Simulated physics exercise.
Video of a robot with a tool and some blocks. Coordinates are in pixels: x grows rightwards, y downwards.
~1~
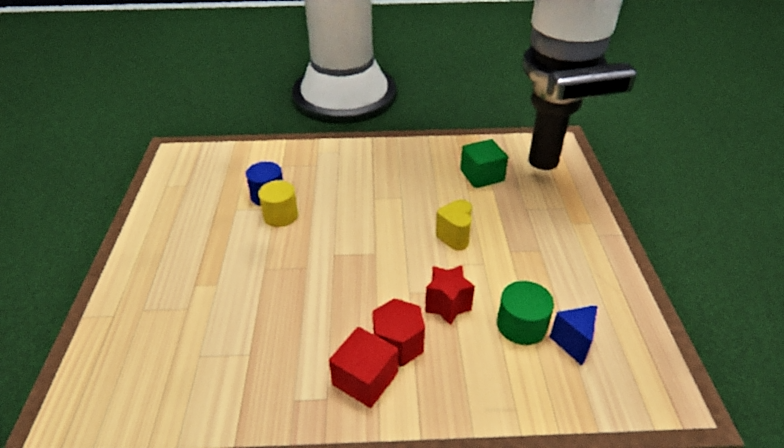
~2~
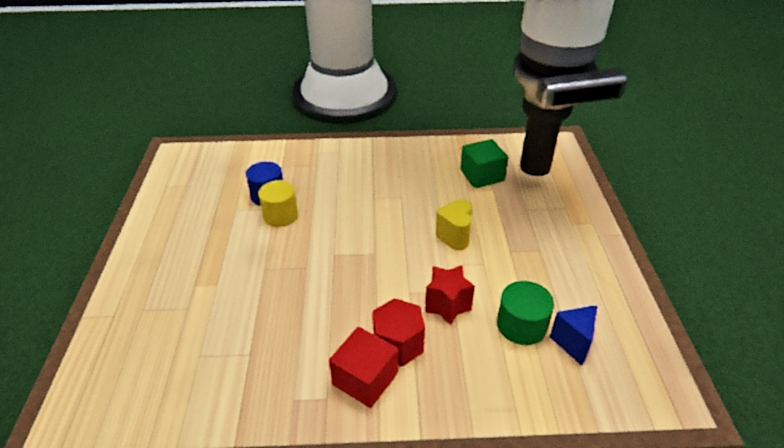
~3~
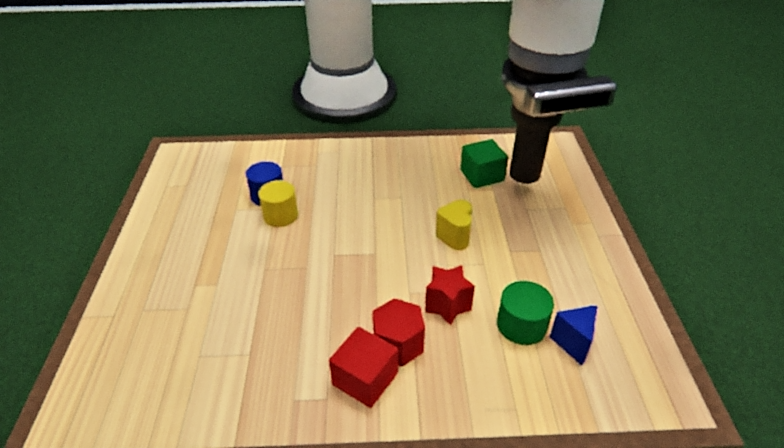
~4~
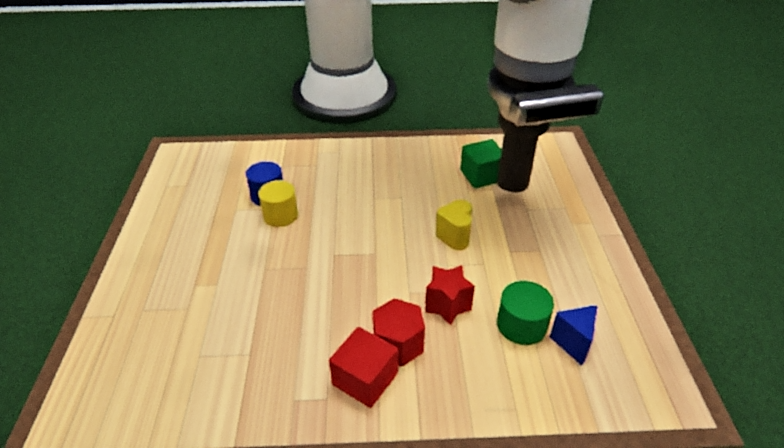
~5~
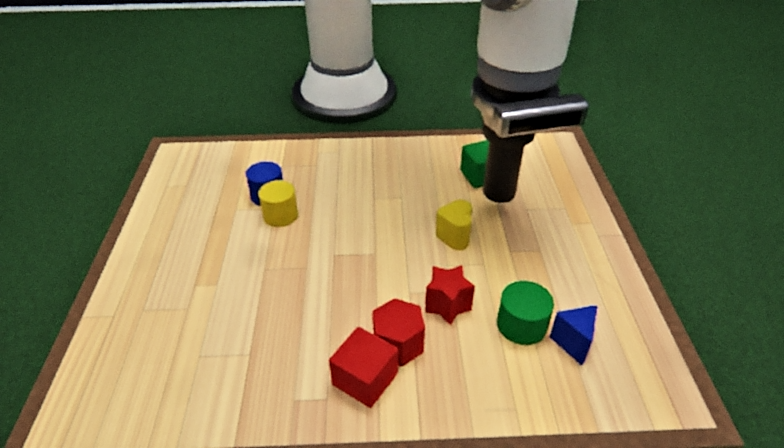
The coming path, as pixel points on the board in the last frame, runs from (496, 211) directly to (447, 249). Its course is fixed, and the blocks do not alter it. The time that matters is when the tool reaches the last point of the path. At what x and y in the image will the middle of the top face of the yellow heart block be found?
Most likely (419, 239).
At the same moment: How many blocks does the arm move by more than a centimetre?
When the path ends, I think you'll find one block out of place by more than 1 cm.
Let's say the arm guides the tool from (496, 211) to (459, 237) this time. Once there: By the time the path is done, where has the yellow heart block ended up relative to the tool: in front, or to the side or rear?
It keeps leading.
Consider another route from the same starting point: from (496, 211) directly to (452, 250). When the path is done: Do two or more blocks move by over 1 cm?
Final answer: No.
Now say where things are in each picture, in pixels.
In the first frame, tool tip (543, 161); block tops, yellow heart block (457, 212); green square piece (485, 151).
In the second frame, tool (535, 167); blocks unchanged.
In the third frame, tool (525, 175); blocks unchanged.
In the fourth frame, tool (513, 183); blocks unchanged.
In the fifth frame, tool (499, 193); yellow heart block (457, 212); green square piece (485, 151).
What follows on the original path. Halfway along, tool (474, 212); yellow heart block (447, 219).
At the end, tool (448, 230); yellow heart block (419, 239); green square piece in place.
